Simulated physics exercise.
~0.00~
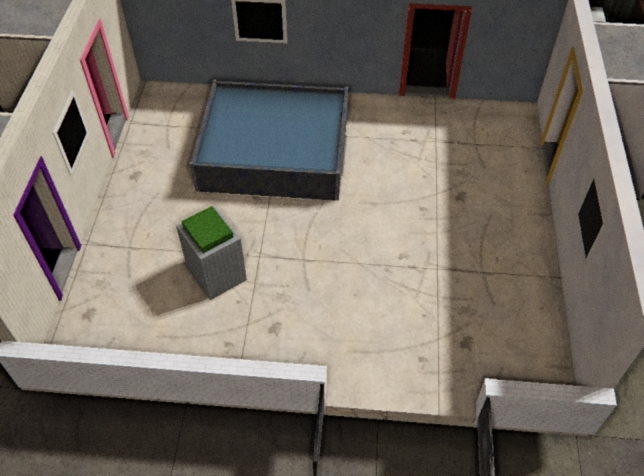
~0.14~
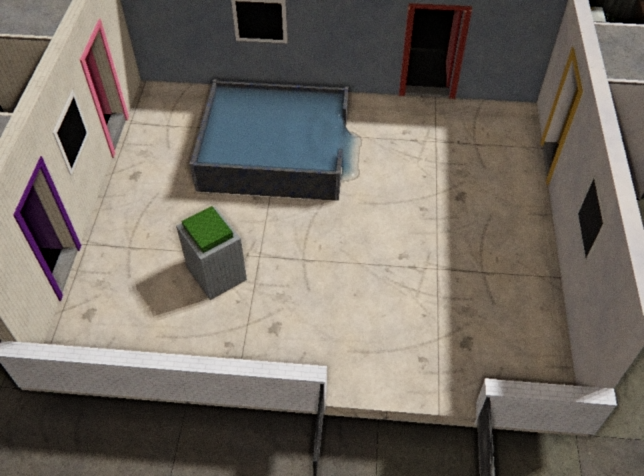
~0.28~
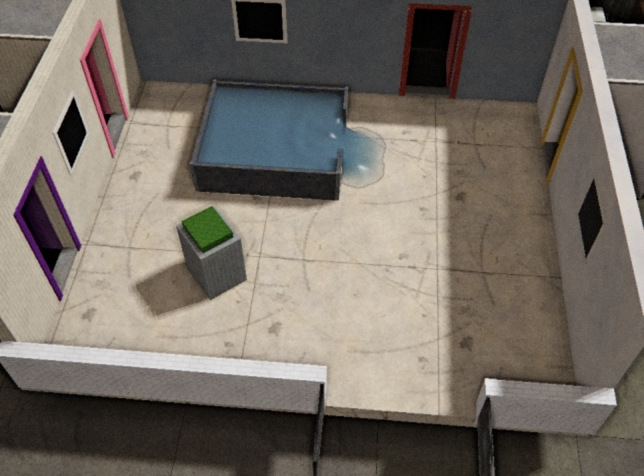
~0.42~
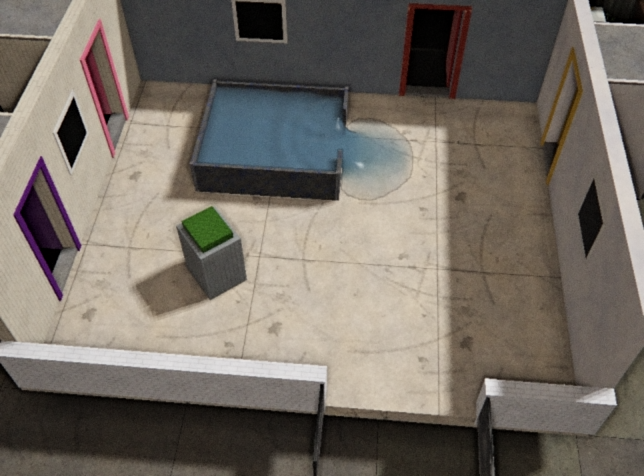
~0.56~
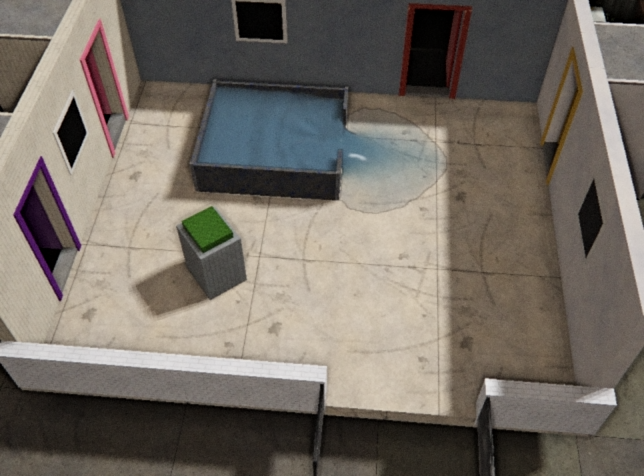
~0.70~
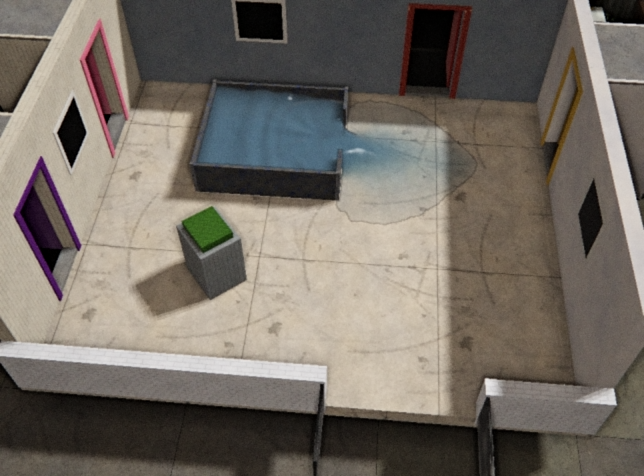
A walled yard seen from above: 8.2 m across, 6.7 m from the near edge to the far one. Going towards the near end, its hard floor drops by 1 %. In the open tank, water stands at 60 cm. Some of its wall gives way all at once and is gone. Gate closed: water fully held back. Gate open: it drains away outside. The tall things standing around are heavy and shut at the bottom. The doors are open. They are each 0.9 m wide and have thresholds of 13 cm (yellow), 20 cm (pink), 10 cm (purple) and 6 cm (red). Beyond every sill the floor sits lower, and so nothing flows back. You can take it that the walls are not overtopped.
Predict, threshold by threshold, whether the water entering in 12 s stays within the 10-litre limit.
Prediction: Yellow door beyond the limit; pink door within the limit; purple door within the limit; red door beyond the limit.
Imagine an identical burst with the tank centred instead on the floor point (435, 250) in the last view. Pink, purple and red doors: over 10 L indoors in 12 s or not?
Lab note: Pink door limit not exceeded; purple door limit not exceeded; red door limit exceeded.
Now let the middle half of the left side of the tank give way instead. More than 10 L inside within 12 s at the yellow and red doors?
At the yellow door the limit is not exceeded; at the red door it is not exceeded.
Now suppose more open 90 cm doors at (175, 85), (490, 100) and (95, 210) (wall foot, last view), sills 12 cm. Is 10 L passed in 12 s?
In turn: Short of it, beyond it, short of it.
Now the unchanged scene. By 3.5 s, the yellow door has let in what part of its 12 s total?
That works out near 70%.
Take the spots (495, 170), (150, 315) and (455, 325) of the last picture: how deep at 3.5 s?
Approximately 4, 0 and 1 centimetres, going through them in turn.
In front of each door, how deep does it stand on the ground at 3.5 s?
Depths: Yellow door 23 cm, pink door 0 cm, purple door 0 cm, red door 8 cm.
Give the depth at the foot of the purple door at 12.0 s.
6.0 cm.
After 1.4 s water covers 25 % of the floor and is deepest (34 cm) near (352, 155); yellow door 19 cm at the sill, 0 L in, pink door not reached, purple door not reached, red door 6 cm at the sill, 0 L in.
After 2.2 s water covers 30 % of the floor and is deepest (34 cm) near (537, 114); yellow door 23 cm at the sill, 24 L in, pink door not reached, purple door not reached, red door 10 cm at the sill, 6 L in.
After 3.5 s water covers 35 % of the floor and is deepest (26 cm) near (577, 410); yellow door 23 cm at the sill, 84 L in, pink door not reached, purple door not reached, red door 8 cm at the sill, 21 L in.
After 7.0 s water covers 55 % of the floor and is deepest (22 cm) near (563, 398); yellow door 14 cm at the sill, 116 L in, pink door not reached, purple door not reached, red door 8 cm at the sill, 53 L in.
After 12.0 s water covers 75 % of the floor and is deepest (14 cm) near (552, 408); yellow door 7 cm at the sill, 118 L in, pink door not reached, purple door 6 cm at the sill, 0 L in, red door 5 cm at the sill, 67 L in.
